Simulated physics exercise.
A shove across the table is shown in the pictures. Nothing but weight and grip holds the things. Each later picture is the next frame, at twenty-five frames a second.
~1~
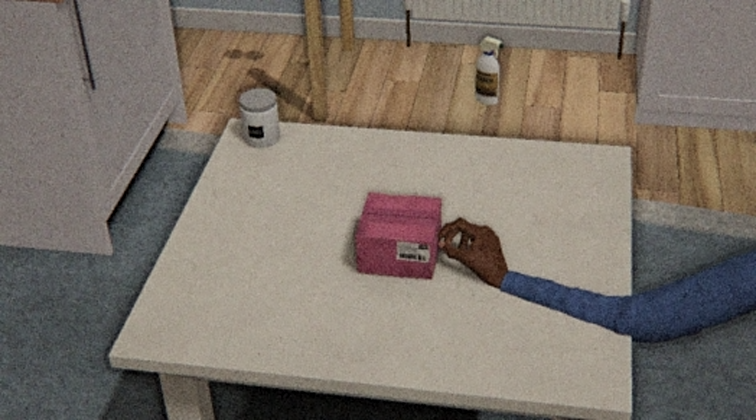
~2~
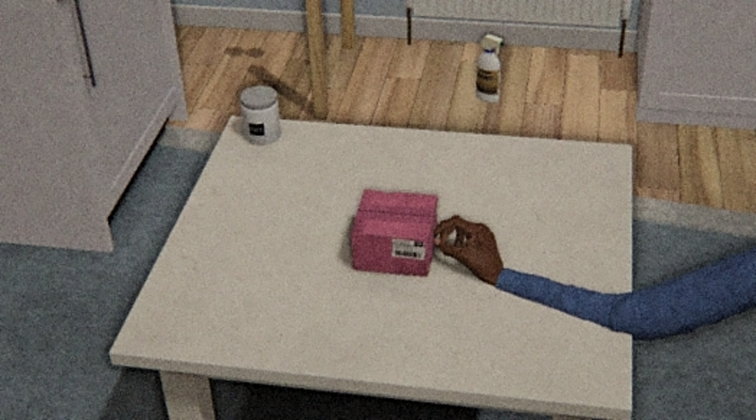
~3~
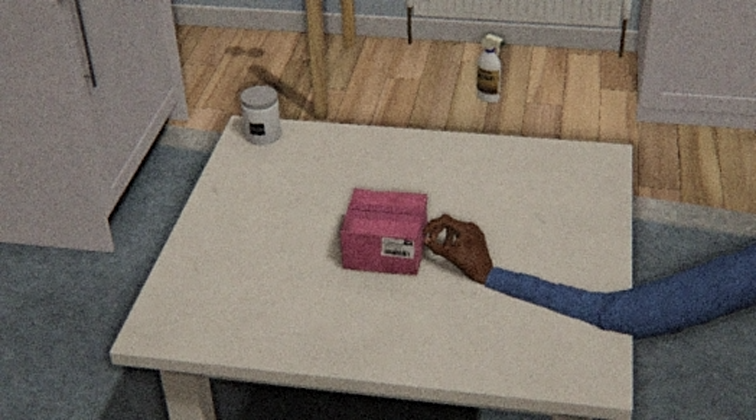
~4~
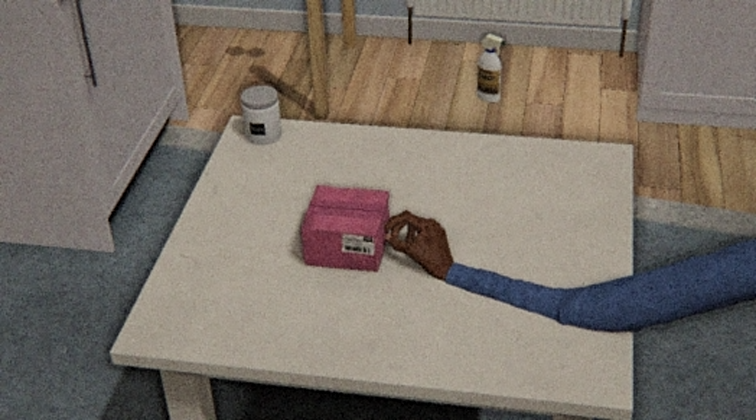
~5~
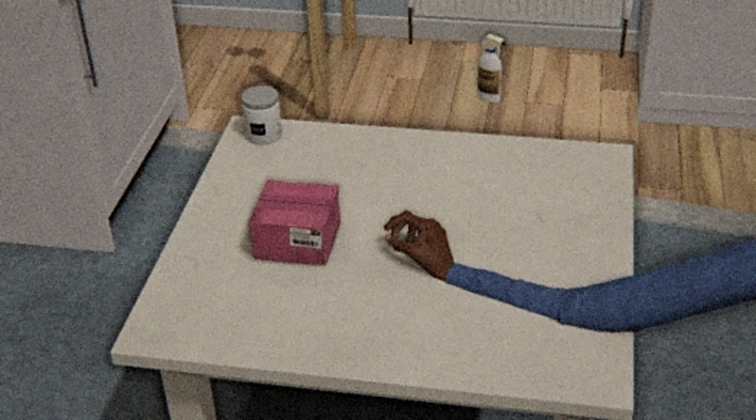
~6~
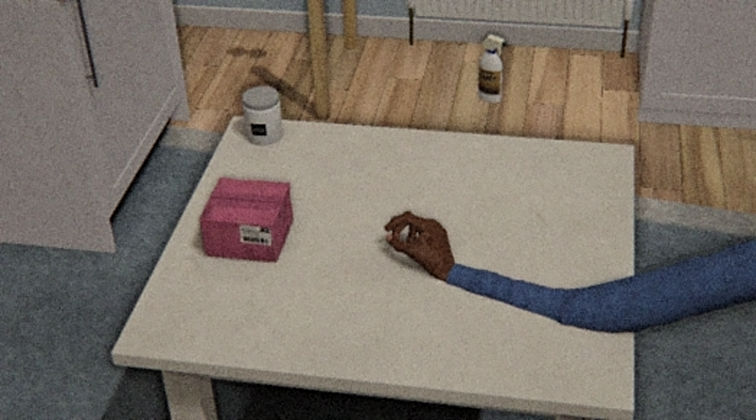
A pink box with a white label sits near the middle of a pale table, seen from above at a fixed angle in a room with wooden flooring and blue-grey carpet. A dark-skinned hand in a blue sleeve is at its right, with a white jar at the table's far left corner and a bottle on the floor beyond. The hand pushes the box left, slowly then faster, and halts while the box slides on leftward alone.
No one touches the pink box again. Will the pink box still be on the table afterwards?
No.
Then, 0.30 s later than the last frame, pink box now off the table.
Then, 0.50 s later than the last frame, things are still on the move.
When it is over, off the table, pink box.
